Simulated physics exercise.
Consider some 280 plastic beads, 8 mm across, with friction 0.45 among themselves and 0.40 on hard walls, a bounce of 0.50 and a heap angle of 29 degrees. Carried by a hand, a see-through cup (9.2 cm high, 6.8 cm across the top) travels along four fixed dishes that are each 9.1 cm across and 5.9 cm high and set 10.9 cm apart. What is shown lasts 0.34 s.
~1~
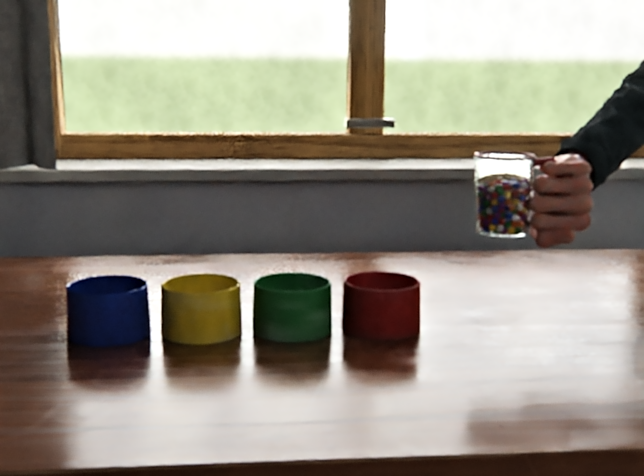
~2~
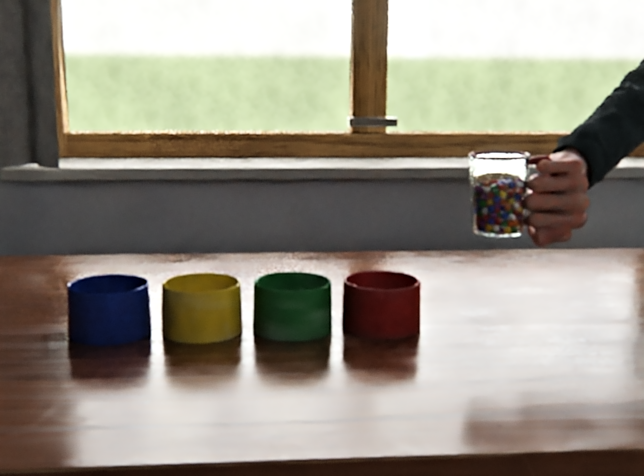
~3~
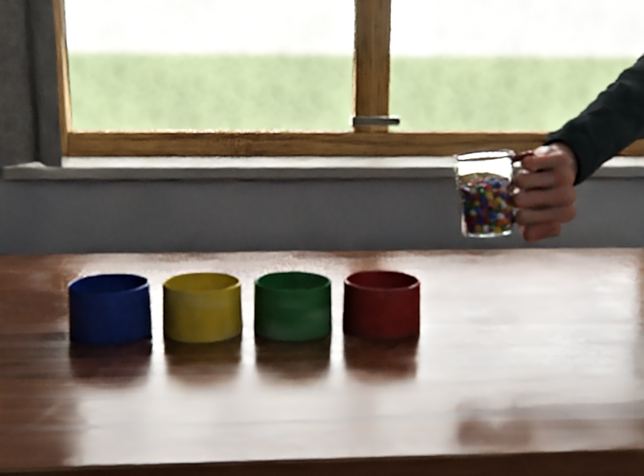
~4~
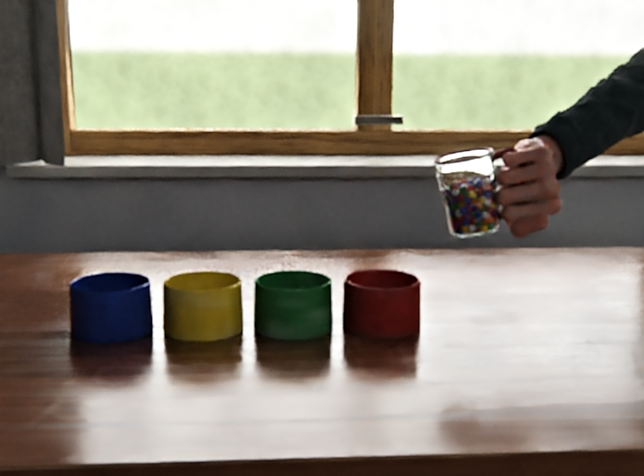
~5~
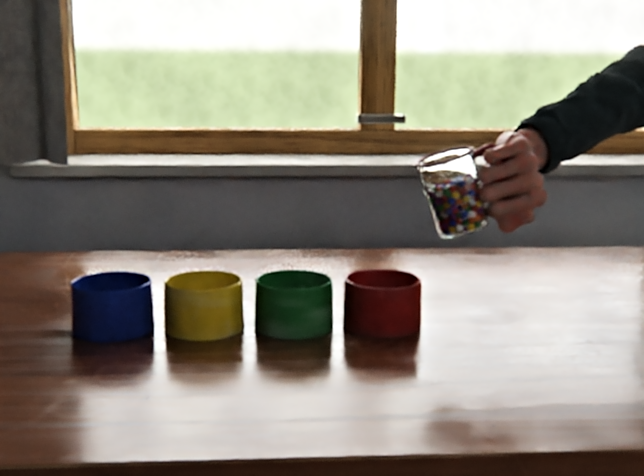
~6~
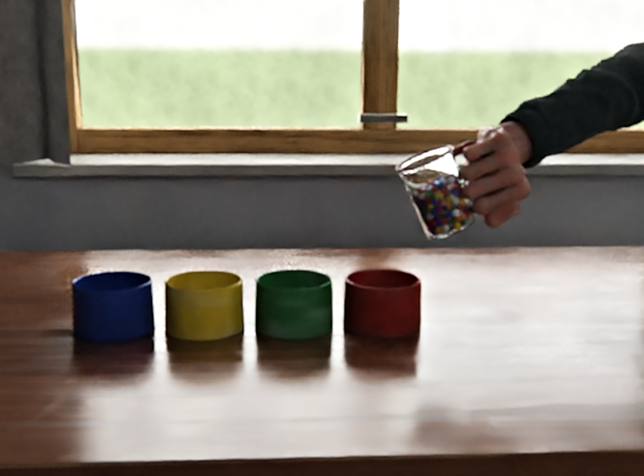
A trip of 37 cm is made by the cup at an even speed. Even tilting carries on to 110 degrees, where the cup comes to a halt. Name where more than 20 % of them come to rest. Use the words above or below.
Red - below; blue - above; green - below; yellow - below; counter - below.
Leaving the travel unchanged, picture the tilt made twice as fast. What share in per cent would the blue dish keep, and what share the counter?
It would be blue 10 and counter 10.
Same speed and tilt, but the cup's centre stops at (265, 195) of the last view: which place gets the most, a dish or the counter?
Result: Largest portion at yellow.
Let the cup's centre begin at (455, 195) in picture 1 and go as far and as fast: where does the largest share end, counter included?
Most of it lands at blue.
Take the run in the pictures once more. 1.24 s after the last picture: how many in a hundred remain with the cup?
My guess is near 20 per cent.
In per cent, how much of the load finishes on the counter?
About 5 percent.
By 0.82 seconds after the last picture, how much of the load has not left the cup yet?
100 per cent.
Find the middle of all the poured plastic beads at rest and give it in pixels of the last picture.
Approximately (116, 312) in the last view.
Then, 0.49 s after the last picture, tilt 65 degrees; cup holds 100 %.
Then, 0.82 s after the last picture, tilt 92 degrees; cup holds 100 %.
Then, 1.24 s after the last picture, tilt 110 degrees; cup holds 20 %, blue 65 %.
In the end, red 0 %, blue 95 %, green 0 %, yellow 0 %, counter 5 %.
